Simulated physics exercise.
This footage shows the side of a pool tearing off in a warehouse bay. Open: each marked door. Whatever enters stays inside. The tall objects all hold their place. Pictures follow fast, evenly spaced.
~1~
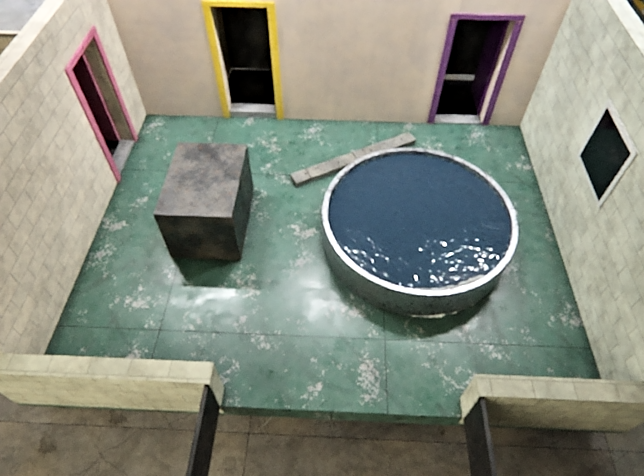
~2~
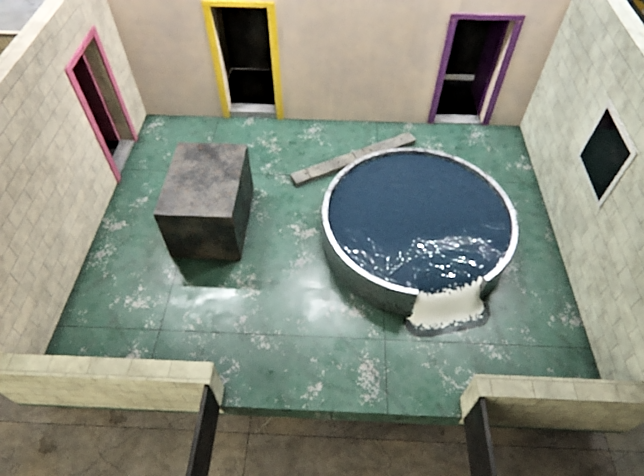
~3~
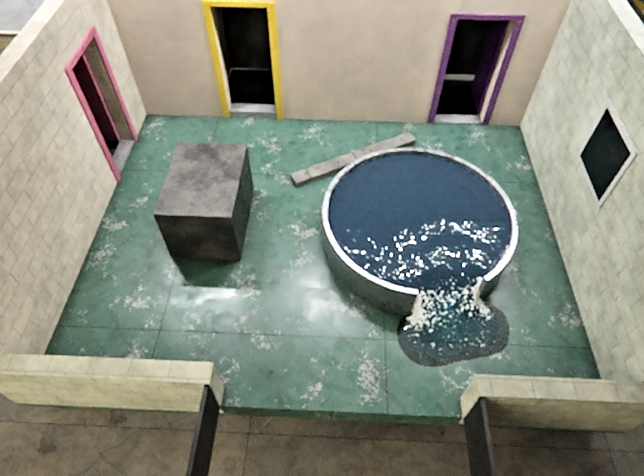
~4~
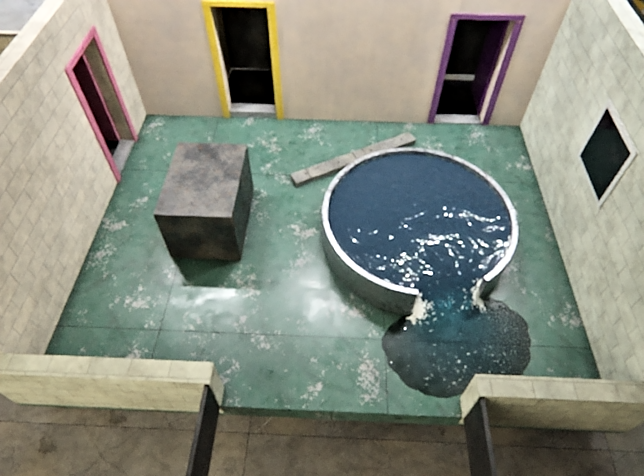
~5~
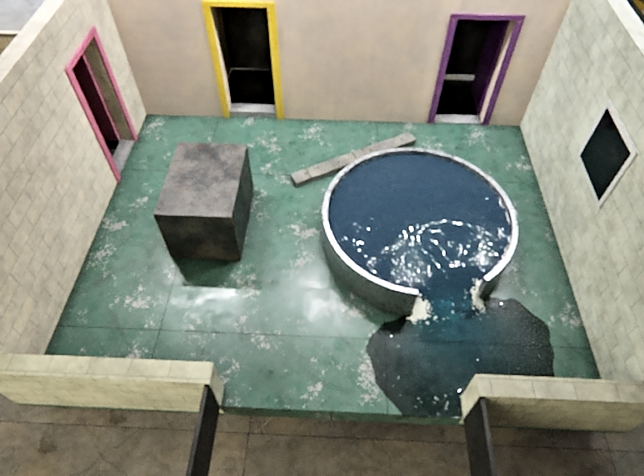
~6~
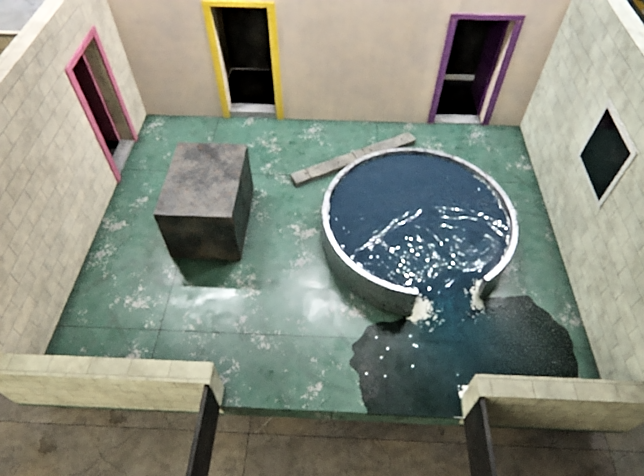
At first, a round pool of dark water sits whole and still on a green floor, beside a dark block and a plank. Then its near side tears open and white water bursts out, and a dark puddle spreads across the floor to the front edge, widening left and right.
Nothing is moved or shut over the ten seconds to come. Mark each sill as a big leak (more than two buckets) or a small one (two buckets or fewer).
Pink door: Small; purple door: Big; yellow door: Small.
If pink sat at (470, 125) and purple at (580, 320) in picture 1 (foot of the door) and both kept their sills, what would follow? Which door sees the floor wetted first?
Answer: The door marked purple.
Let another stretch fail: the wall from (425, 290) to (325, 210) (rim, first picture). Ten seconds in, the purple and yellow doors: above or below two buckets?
Result - purple: Misses the line; yellow: Misses the line.
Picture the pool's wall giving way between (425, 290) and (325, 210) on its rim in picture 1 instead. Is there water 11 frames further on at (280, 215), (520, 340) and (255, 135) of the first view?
So that's waterlogged for the first, left bare for the second and left bare for the third.
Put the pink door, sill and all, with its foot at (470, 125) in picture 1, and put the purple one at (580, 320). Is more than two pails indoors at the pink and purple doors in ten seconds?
As it turns out, the pink door spills past and so does the purple door, which spills past too.
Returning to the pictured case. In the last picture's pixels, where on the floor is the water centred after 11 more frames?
I'd put it at around (433, 261).
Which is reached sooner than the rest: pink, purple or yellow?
The purple-painted one.
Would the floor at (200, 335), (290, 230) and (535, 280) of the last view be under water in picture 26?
Result, in order: Unflooded / unflooded / waterlogged.
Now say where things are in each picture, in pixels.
In the first frame, the pool at (418, 216) is whole and still.
In the second frame, the front is at (482, 304), out from the gap at (447, 304).
In the third frame, the front is at (502, 336), out from the gap at (446, 305).
In the fourth frame, the front is at (510, 376), out from the gap at (446, 306).
In the fifth frame, water pours out at (446, 305) and has run to a hidden place.
In the sixth frame, the front is at a hidden place, out from the gap at (447, 305).
A moment on, water covers 10 % of the floor; the pink door not reached, the purple door not reached, the yellow door not reached.
Next, water covers 15 % of the floor; the pink door not reached, the purple door not reached, the yellow door not reached.
Then, water covers 25 % of the floor; the pink door not reached, the purple door not reached, the yellow door not reached.
Later, water covers 35 % of the floor; the pink door not reached, the purple door over two buckets in, the yellow door not reached.
In the end, water covers 60 % of the floor; the pink door wet at the sill, nothing in, the purple door far over two buckets in, the yellow door wet at the sill, nothing in.
